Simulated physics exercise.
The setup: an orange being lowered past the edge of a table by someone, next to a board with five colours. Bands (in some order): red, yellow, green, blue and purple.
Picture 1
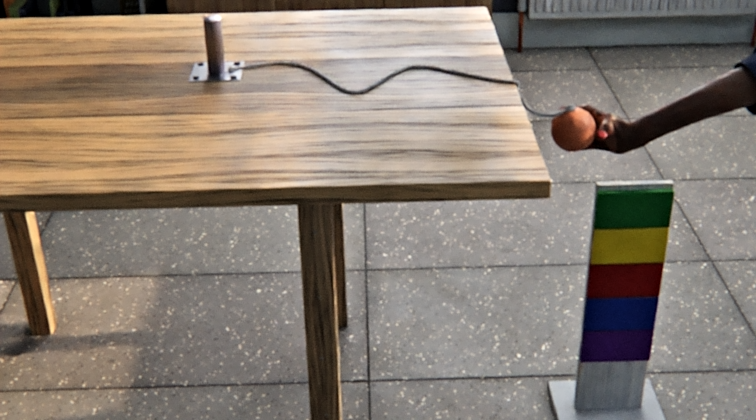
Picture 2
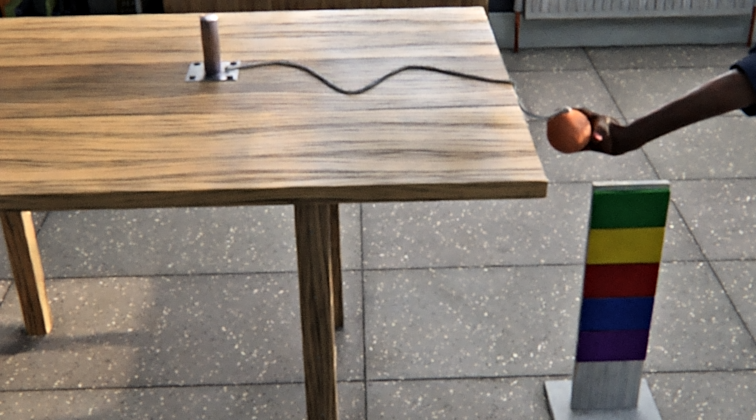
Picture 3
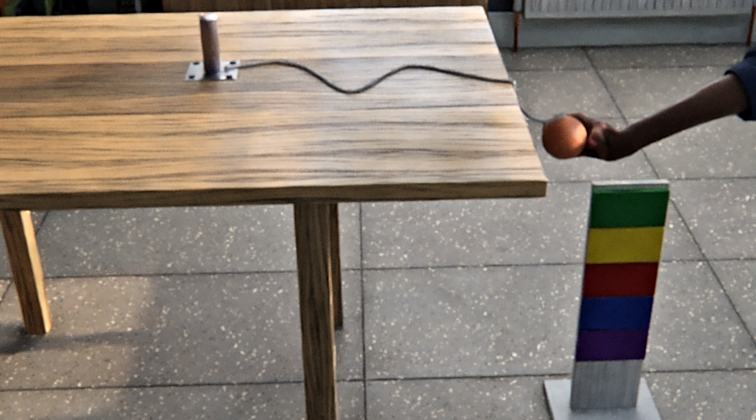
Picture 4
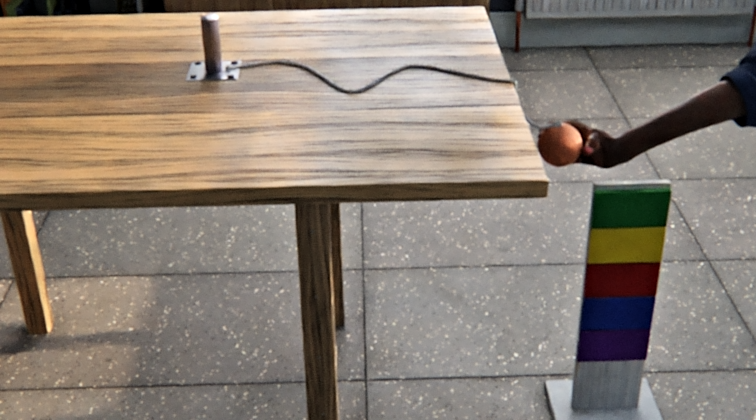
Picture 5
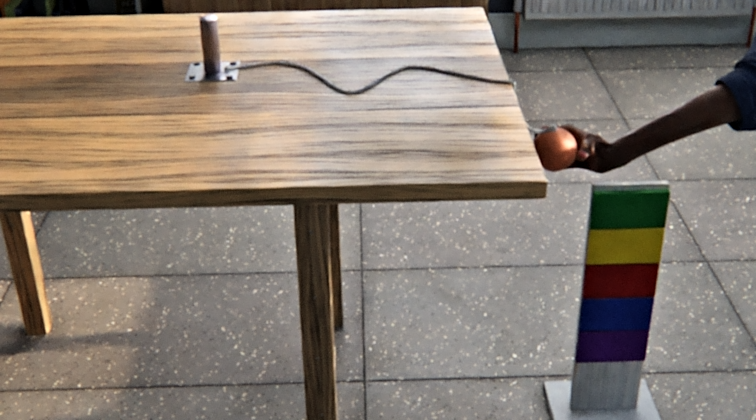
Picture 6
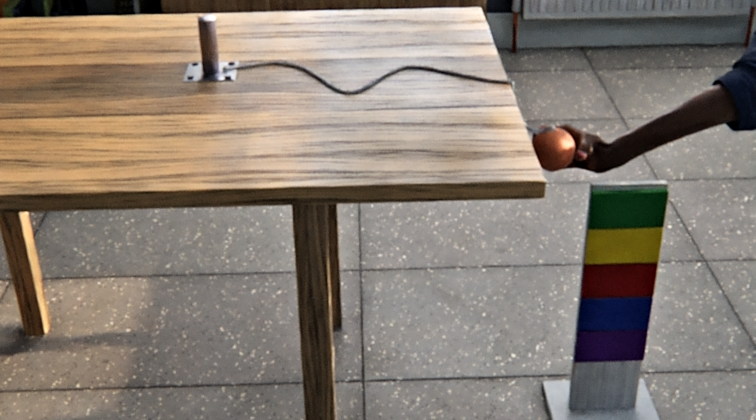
A hand easing an orange ball on a dark cord slightly down and left beside a wooden table and colour-banded stand.
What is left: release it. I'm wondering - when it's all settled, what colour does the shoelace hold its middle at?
It's at yellow.
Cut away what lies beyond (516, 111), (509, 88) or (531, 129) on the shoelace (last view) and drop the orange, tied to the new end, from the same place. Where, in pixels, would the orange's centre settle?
(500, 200), (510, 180), (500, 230).
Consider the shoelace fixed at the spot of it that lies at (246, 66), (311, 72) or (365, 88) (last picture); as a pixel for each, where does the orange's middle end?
Roughly (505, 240), (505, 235) and (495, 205), in that order.
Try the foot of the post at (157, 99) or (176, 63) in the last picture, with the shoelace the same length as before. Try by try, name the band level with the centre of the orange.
Answer, in order: Green, green.
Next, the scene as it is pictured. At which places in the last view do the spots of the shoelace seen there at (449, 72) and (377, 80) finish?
To (508, 99) for the first and to (433, 76) for the second.
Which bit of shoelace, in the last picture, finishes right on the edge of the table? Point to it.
In the last picture it is at roughly (437, 70).
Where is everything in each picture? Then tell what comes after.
Orange (573, 130); green (635, 211); yellow (630, 247); red (626, 282); blue (621, 315); purple (617, 347), in the first picture.
Orange (569, 132); shoelace through (265, 64) (321, 77) (371, 85) (432, 68) (503, 82), in the second picture.
Orange (564, 138), in the third picture.
Orange (560, 145); shoelace through (266, 63) (322, 77) (372, 84) (433, 68) (504, 81), in the fourth picture.
Orange (555, 150), in the fifth picture.
Orange (553, 150); shoelace through (263, 64) (319, 77) (369, 85) (430, 68) (501, 82), in the sixth picture.
Early on, orange near (464, 228); level with yellow.
Midway, orange near (513, 242); level with yellow.
Finally, orange near (507, 242); level with yellow. Its middle rests at the yellow band.
